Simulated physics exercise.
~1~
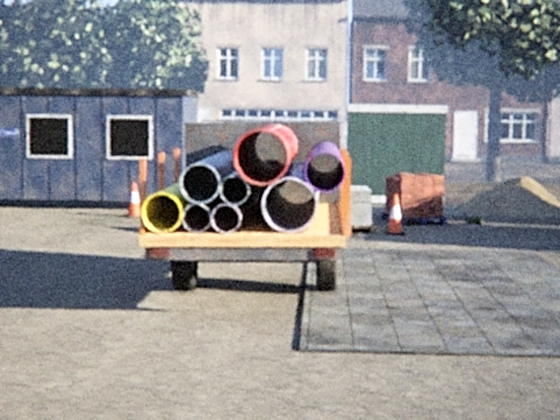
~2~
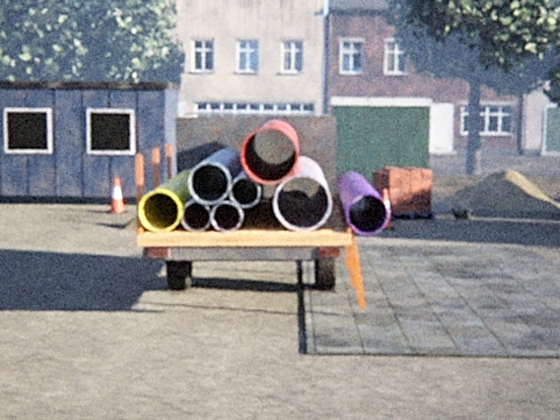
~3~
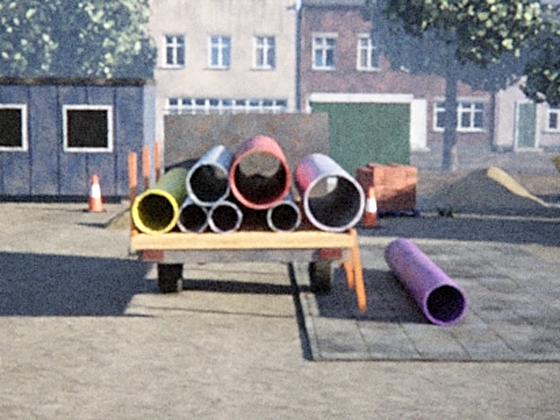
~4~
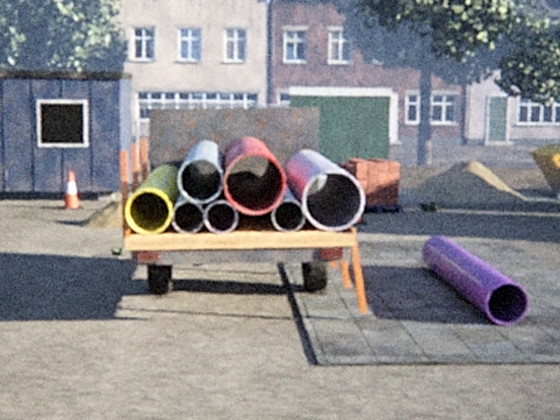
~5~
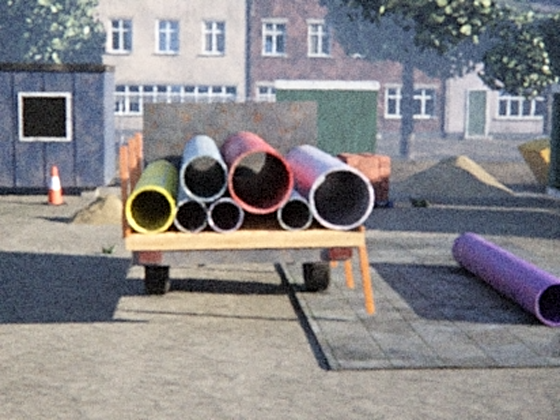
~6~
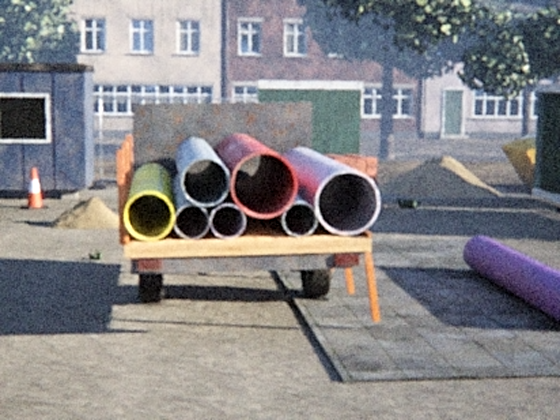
In a yard, a purple pipe rolls off a trailer's right side; the others stay aboard.
